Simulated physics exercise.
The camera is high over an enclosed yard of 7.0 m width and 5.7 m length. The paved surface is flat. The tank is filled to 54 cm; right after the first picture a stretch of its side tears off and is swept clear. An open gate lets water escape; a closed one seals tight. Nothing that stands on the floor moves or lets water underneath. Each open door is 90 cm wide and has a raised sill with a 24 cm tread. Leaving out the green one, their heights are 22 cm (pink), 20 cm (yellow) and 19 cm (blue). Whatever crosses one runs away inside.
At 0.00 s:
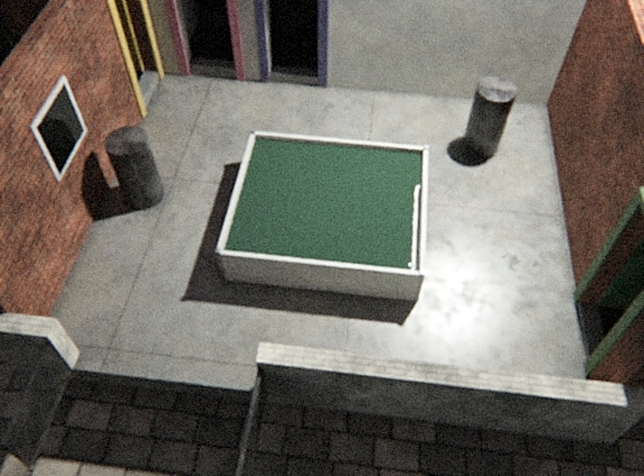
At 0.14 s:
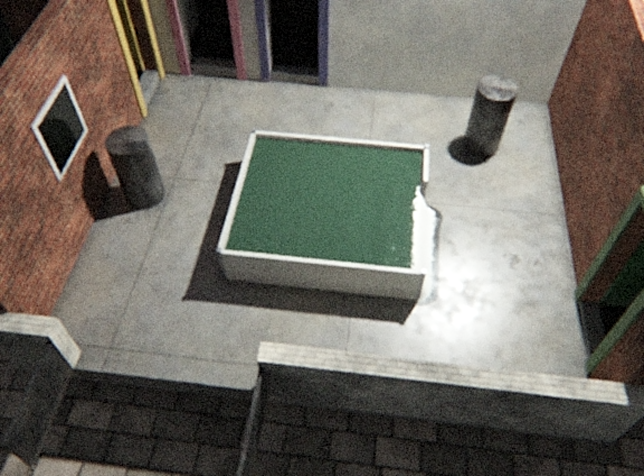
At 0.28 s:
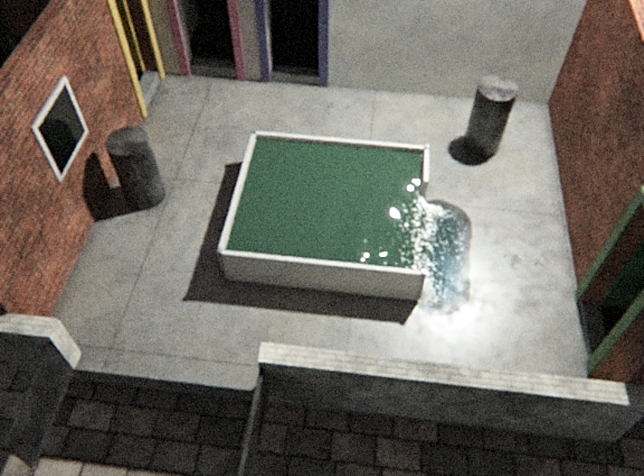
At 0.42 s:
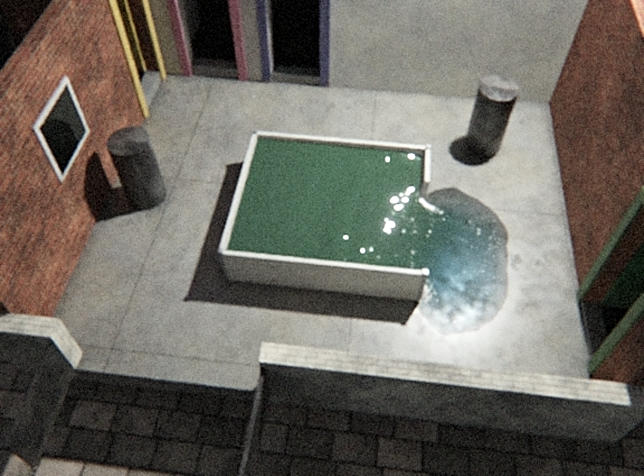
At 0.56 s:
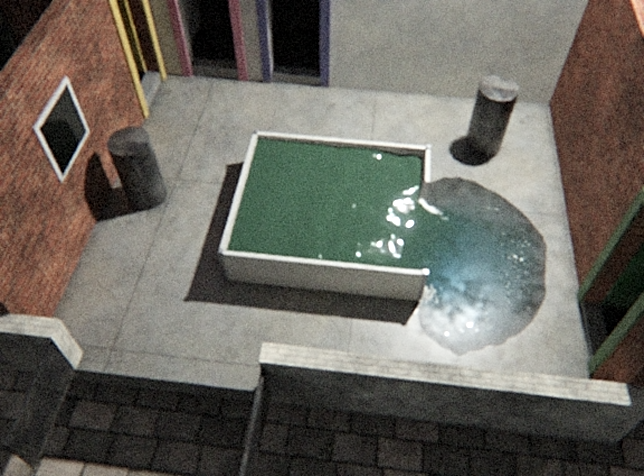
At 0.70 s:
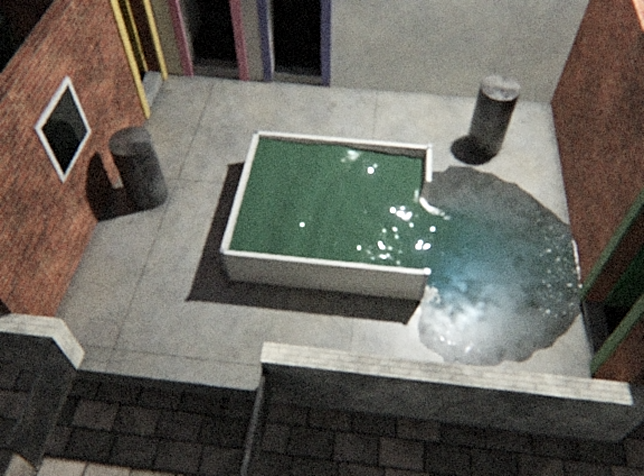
Water pouring from the broken right side of a white-walled tank of green water, spreading rightward across a paved, enclosed yard.
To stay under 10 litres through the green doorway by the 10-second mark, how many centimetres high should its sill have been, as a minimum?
Close to 30 cm is just enough.
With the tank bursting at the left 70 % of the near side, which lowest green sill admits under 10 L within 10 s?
Then roughly 13.5 cm.
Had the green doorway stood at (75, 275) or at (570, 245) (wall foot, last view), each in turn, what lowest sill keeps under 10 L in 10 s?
Roughly 13.5 and 30 cm.
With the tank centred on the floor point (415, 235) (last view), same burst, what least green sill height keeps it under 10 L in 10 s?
Then roughly 33 cm.
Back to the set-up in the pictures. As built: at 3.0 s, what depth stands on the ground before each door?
Depths in cm: Green 27, pink 0, yellow 0, blue 0.
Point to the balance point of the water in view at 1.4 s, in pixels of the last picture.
At about (371, 231).
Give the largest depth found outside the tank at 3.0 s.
About 32 cm.
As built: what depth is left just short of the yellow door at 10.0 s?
Some 9.5 cm.
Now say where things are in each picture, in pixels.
The tank at (330, 200) is whole and still, 54 cm deep; the green door at (612, 292) is dry, in the first frame.
Water pours out at (418, 243) and has run 0.3 m, to (435, 228); about 5 cm deep outside, 54 cm at the back, in the second frame.
The front is at (465, 271), 0.7 m from the gap at (418, 244); 1.0 m2 of floor is wet, 54 cm left at the back, in the third frame.
The front is at (503, 239), 1.2 m from the gap at (420, 245); 2.2 m2 of floor is wet, 54 cm left at the back, in the fourth frame.
The front is at (539, 265), 1.7 m from the gap at (420, 245); 3.5 m2 of floor is wet, 54 cm left at the back, in the fifth frame.
Water pours out at (421, 244) and has run 2.2 m, to (580, 297); about 5 cm deep outside, 54 cm at the back; 0.3 m in a straight line remain to the green door at (617, 290), in the sixth frame.
After 1.4 s water covers 20 % of the floor, deepest (36 cm) near (568, 274); 23 cm at the green door, 21 litres in over its 7 cm sill.
After 3.0 s water covers 30 % of the floor, deepest (32 cm) near (588, 411); 27 cm at the green door, 216 litres in over its 7 cm sill.
After 10.0 s water covers 100 % of the floor, deepest (12 cm) near (198, 119); 10 cm at the green door, 502 litres in over its 7 cm sill.
At the green door as built, the water arrived by 0.9 s and peaked near 29 cm at 2.8 s.
Run again over the same 10 s with other heights there, 47 litres in over 24 cm, 0 litres over 38 cm. The limit of 10 litres is kept from about 30 cm up.
